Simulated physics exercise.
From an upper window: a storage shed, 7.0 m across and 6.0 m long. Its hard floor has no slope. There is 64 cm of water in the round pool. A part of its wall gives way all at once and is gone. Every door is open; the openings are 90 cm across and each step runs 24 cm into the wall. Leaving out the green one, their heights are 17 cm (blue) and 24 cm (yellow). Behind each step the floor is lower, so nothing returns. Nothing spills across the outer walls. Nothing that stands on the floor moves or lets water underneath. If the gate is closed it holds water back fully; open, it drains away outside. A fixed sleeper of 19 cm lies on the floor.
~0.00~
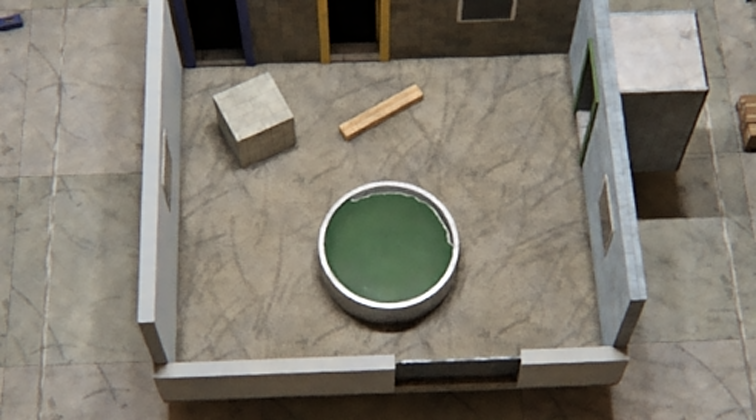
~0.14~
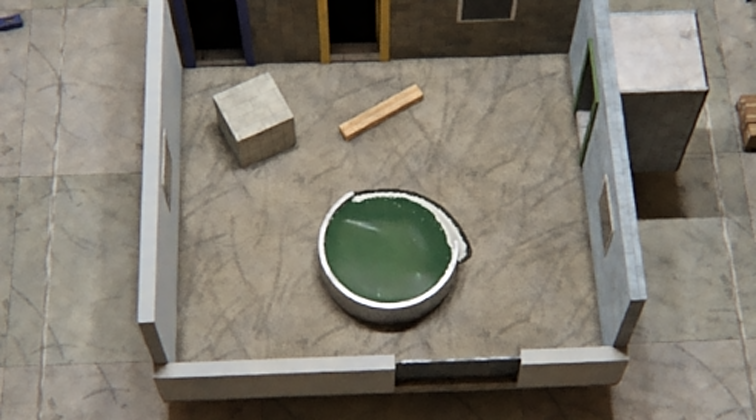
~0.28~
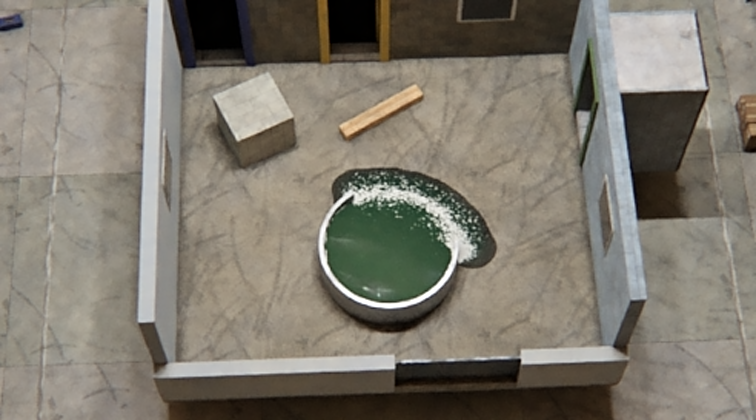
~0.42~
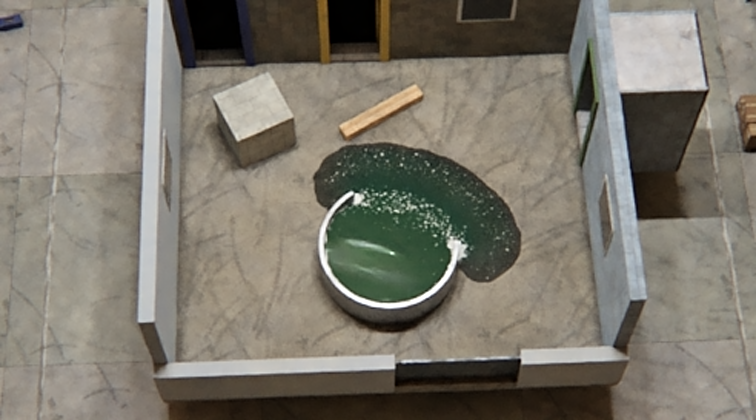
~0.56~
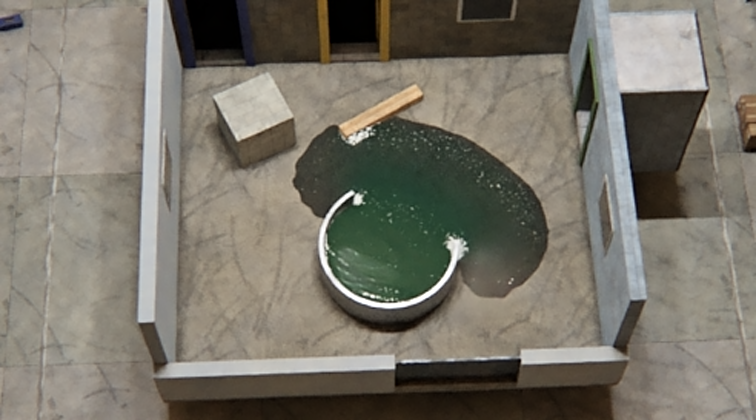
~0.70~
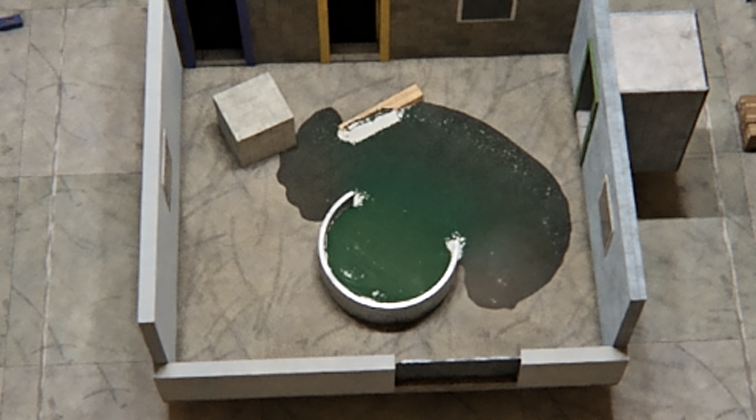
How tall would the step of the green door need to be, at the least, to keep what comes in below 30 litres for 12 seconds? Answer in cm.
Some 17 cm above the ground.
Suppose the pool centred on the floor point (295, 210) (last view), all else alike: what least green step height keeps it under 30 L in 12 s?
Some 20 cm.
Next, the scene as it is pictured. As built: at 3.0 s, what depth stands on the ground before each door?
In cm: Blue 4, green 25, yellow 9.
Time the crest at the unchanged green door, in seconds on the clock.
Around 3.2 s.
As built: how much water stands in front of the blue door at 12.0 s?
About 5.0 cm.
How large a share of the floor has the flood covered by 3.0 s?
Some 50 per cent of it.
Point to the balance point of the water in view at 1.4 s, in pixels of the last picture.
At about (419, 204).
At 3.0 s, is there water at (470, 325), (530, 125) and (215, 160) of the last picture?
In that order: Dry, flooded, dry.
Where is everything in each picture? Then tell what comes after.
Still water, 64 cm deep, in the round pool at (389, 245); the green door at (586, 108) is dry, in the first frame.
The gap is on the far side, the front 0.3 m out at a hidden place; the back of the round pool holds 64 cm, in the second frame.
The front is at (350, 175), 0.7 m from the gap on the far side; 1.8 m2 of floor is wet, 64 cm left at the back, in the third frame.
The front is at (346, 151), 1.2 m from the gap on the far side; 4.0 m2 of floor is wet, 64 cm left at the back, in the fourth frame.
Water pours out on the far side and has run 1.7 m, to (536, 205); about 6 cm deep outside, 57 cm at the back, in the fifth frame.
The gap is on the far side, the front 2.1 m out at (556, 189); the back of the round pool holds 51 cm; 1.0 m in a straight line remain to the green door at (586, 108), in the sixth frame.
After 1.4 s water covers 45 % of the floor, deepest (29 cm) near (386, 123); 17 cm at the green door, 0 litres in over its 15 cm step.
After 3.0 s water covers 50 % of the floor, deepest (36 cm) near (493, 75); 25 cm at the green door, 12 litres in over its 15 cm step.
After 12.0 s water covers 95 % of the floor, deepest (11 cm) near (296, 265); 3 cm at the green door, 46 litres in over its 15 cm step.
At the green door as built, the water arrived by 1.1 s and peaked near 26 cm at 3.2 s.
With a step of 15.5 cm, 41 litres would have come in within the 12 s; with 20.5 cm, 12 litres. So under 30 litres takes about 17 cm.
